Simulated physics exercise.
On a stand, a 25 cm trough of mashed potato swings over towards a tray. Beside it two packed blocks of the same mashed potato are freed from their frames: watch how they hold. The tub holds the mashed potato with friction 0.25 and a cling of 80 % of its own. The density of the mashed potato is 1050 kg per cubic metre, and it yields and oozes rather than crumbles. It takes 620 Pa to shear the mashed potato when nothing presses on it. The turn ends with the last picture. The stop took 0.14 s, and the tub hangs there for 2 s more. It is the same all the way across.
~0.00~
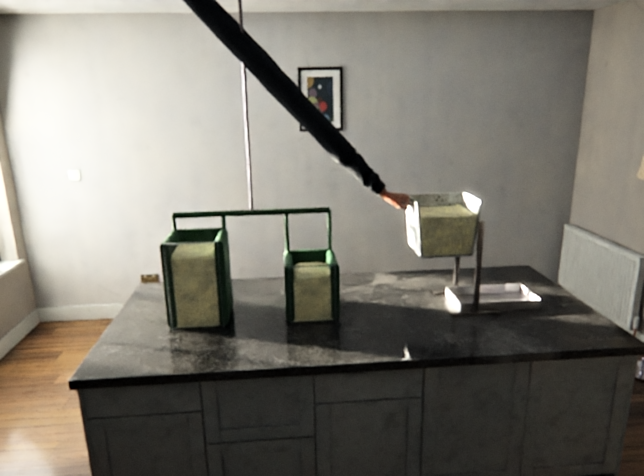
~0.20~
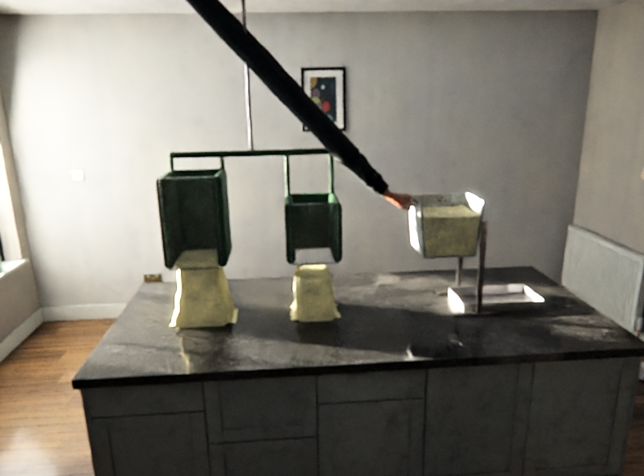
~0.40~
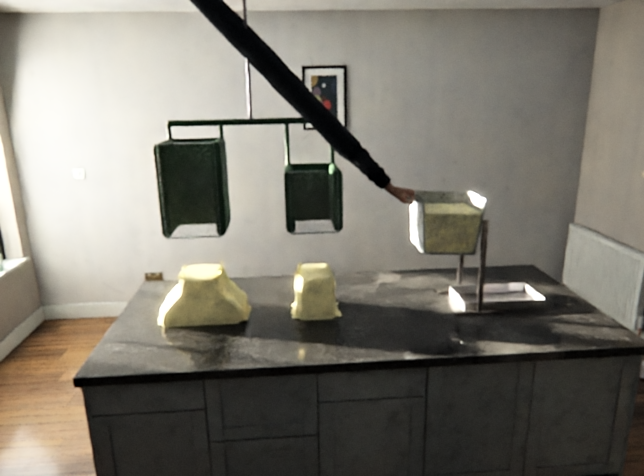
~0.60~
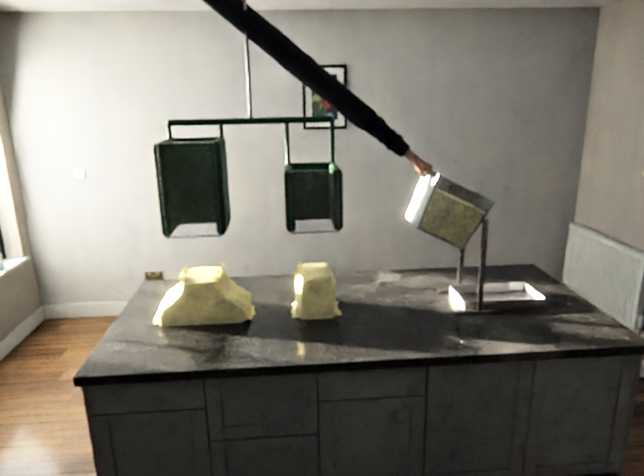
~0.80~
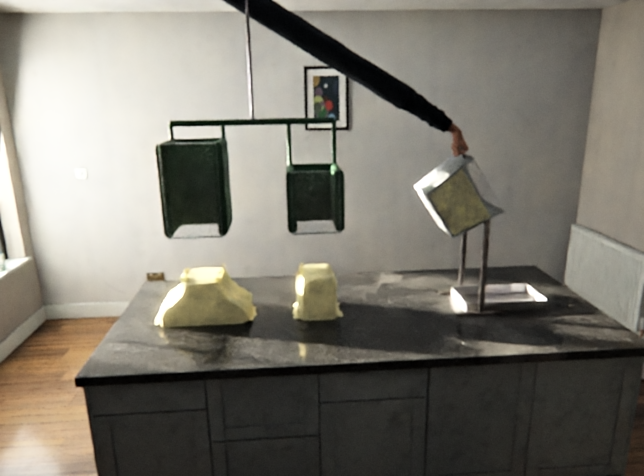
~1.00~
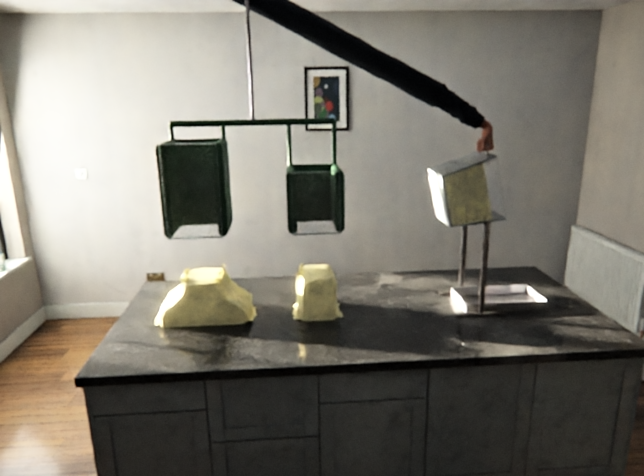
A dark-sleeved arm reaches down from the top left over a black-topped grey kitchen island, seen from the front and slightly above in a pale-walled room. Two pale yellow blocks stand in linked green holders at left, and a whitish tub of similar stuff sits on a stand above a white tray at right. The holders lift, the blocks slump, the left one spreading more, then the hand swings the tub over rightward while the view stays almost still.
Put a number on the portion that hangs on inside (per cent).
Close to 100 per cent.
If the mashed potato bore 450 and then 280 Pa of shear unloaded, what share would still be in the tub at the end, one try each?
In turn about 100 %, 65 %.
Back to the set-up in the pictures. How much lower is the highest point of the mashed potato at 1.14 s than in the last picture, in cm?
Roughly 0 cm.
After 1.14 s, the tub is at 77 degrees and holds 100 %.
After 1.31 s, the tub is at 77 degrees and holds 100 %.
After 1.48 s, the tub is at 77 degrees and holds 100 %.
After 1.65 s, the tub is at 77 degrees and holds 100 %.
After 3.00 s, at the end, the tub is at 77 degrees and holds 100 %.
